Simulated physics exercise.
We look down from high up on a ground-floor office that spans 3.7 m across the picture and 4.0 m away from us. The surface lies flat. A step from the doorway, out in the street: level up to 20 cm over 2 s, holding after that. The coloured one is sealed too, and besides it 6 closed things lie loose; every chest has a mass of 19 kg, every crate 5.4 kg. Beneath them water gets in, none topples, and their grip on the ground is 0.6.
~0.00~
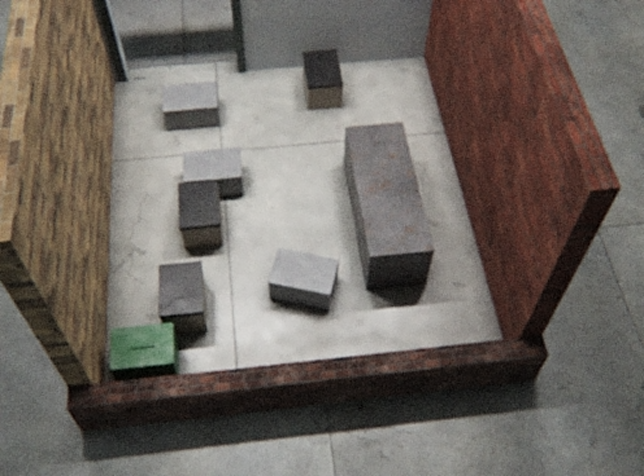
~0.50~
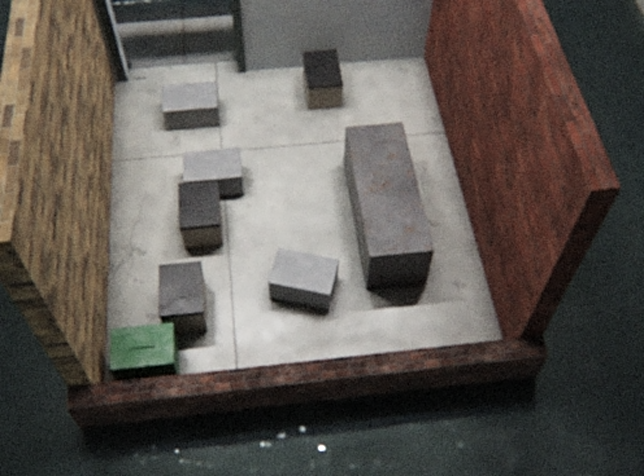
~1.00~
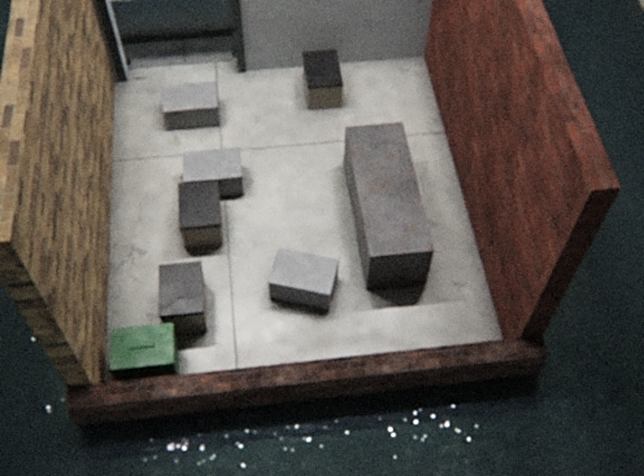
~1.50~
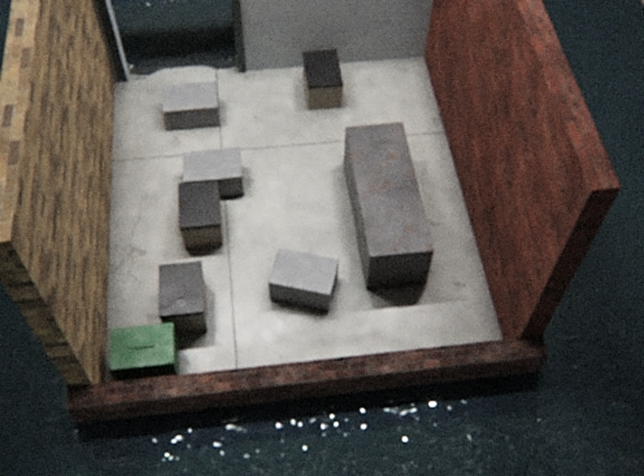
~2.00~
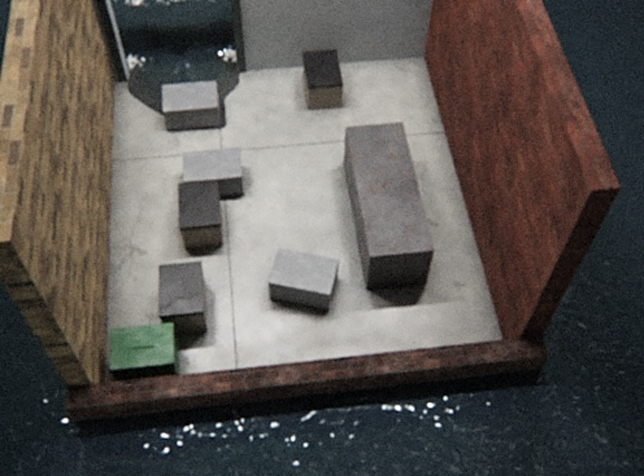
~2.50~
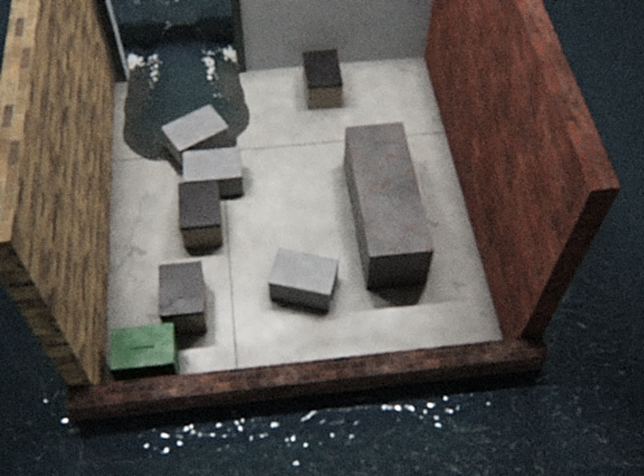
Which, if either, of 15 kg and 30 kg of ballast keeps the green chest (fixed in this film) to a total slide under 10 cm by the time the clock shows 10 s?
Neither.
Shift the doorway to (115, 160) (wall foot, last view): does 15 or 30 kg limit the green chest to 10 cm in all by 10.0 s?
Under that change the large mass is required.
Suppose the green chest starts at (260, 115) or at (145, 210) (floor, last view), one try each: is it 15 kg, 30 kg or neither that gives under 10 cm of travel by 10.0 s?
Respectively, the heavy option is needed and neither option succeeds.
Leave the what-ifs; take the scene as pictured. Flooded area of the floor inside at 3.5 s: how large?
About 5.5 m2 is covered.
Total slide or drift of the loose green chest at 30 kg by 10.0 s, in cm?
It covers some 250 cm altogether.
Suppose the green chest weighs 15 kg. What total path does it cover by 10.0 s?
200 cm, roughly.
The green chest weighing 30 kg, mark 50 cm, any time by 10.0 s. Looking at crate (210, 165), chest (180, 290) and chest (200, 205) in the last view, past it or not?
The three come out further, further, further, in that order.
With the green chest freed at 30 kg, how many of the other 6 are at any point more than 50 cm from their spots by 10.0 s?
That comes to 5.
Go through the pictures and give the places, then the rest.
The first picture shows the green chest at (142, 346), on the bottom; water covers 0.0 m2; 0 of 7 have shifted.
The second picture shows the green chest at (142, 346) rests on the ground; water covers 0.0 m2; 0 of 7 have shifted.
The third picture shows the green chest at (142, 346), on the bottom; water covers 0.0 m2; 0 of 7 have shifted.
The fourth picture shows the green chest at (142, 346), on the bottom; water covers 0.0 m2; 0 of 7 have shifted.
The fifth picture shows the green chest at (142, 346) rests on the ground; 0.6 m2 under water; 0 of 7 have shifted.
The sixth picture shows the green chest at (142, 346) rests on the ground; water covers 1.5 m2; 1 of 7 have shifted.
After 3.5 s the green chest would be 0 cm from its start with 15 kg and 0 cm from its start with 30 kg; 0 cm of water round it then.
After 4.5 s the green chest would be 16 cm from its start with 15 kg and 4 cm from its start with 30 kg; 9 cm of water round it then.
After 7.0 s the green chest would be 119 cm from its start with 15 kg and 71 cm from its start with 30 kg; 12 cm of water round it then.
After 10.0 s the green chest would be 110 cm from its start with 15 kg and 219 cm from its start with 30 kg; 12 cm of water round it then.
